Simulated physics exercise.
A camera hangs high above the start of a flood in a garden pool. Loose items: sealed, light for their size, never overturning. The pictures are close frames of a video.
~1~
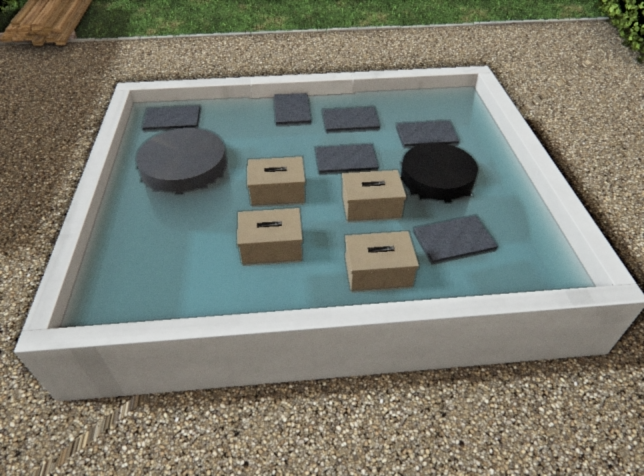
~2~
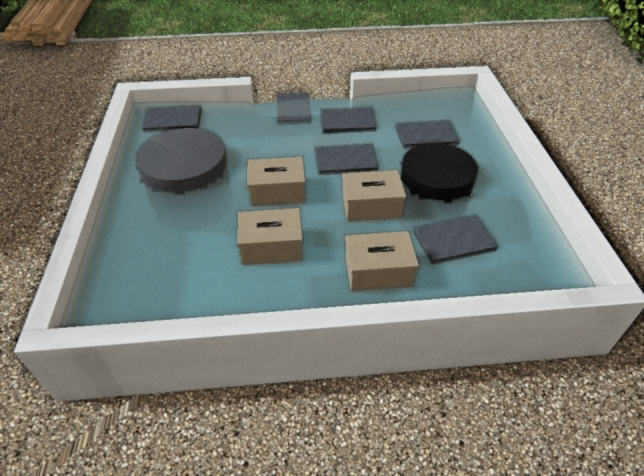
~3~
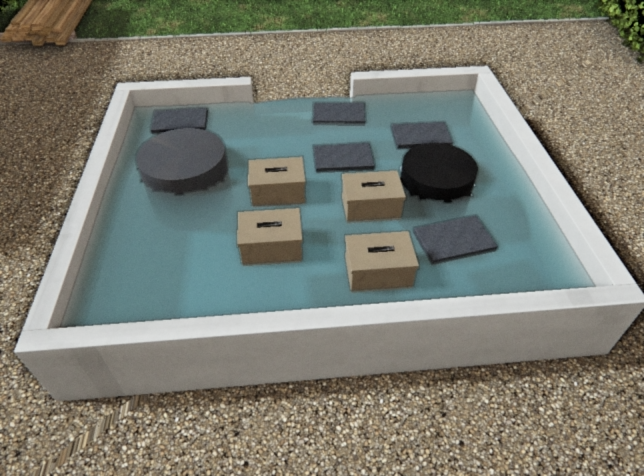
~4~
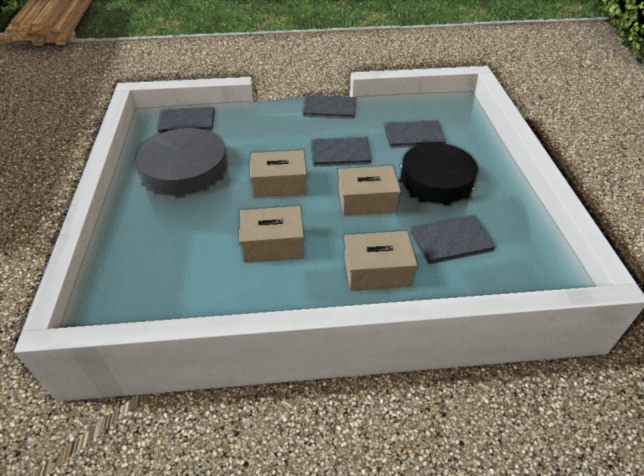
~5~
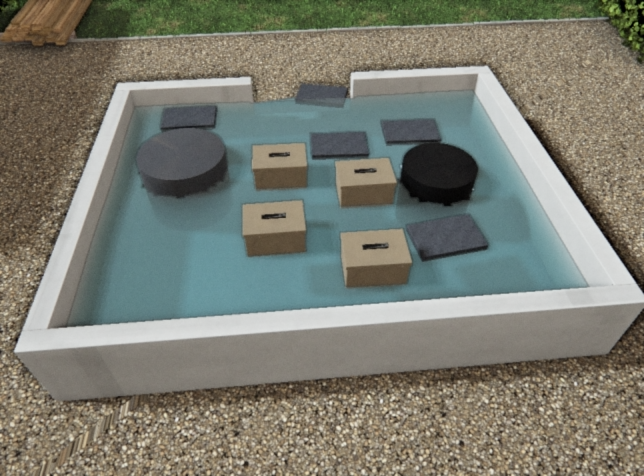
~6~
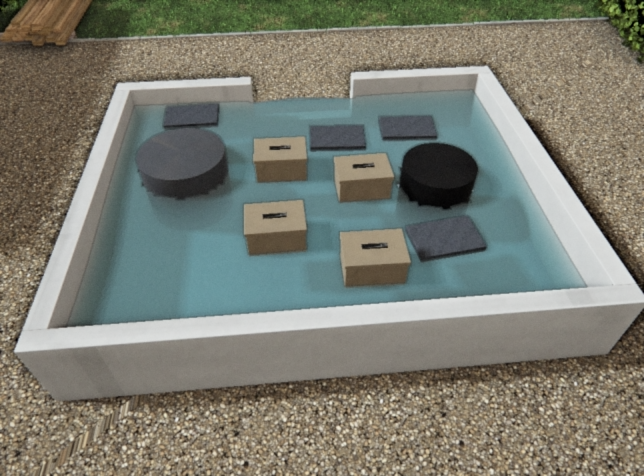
A small dark slab floating by the far wall of a garden pool slips out through a gap that opens there. A second slab drifts to the opening and leaves too, while the remaining slabs and four tan boxes shift slightly toward it and the two round dark objects stay put.
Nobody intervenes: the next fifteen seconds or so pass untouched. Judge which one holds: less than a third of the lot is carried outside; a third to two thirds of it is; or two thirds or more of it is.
Two thirds or more of it is.
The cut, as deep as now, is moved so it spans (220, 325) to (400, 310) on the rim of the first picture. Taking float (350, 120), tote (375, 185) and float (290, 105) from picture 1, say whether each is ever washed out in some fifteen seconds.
Object one: Remains; object two: Leaves; object three: Remains.
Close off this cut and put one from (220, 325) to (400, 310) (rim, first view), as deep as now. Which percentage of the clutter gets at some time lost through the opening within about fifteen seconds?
Result: Close to 60 %.
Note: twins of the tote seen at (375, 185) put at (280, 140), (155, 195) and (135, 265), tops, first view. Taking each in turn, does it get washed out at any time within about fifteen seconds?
In sequence: Exits, never exits, never exits.
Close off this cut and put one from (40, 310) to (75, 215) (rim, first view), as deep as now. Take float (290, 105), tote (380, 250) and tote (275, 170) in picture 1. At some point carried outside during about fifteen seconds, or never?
The three come to no escape, escape and escape, in that order.
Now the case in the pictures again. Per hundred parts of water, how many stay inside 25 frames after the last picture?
My figure is 58 per cent.
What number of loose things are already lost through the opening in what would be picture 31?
Total: 7.
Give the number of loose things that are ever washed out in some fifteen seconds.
7 of them.
A moment on, 2 of 10 are out; 8 afloat.
Next, 5 of 10 are out; 5 afloat.
Later, 7 of 10 are out; 3 afloat.
In the end, 7 of 10 are out; 3 afloat.
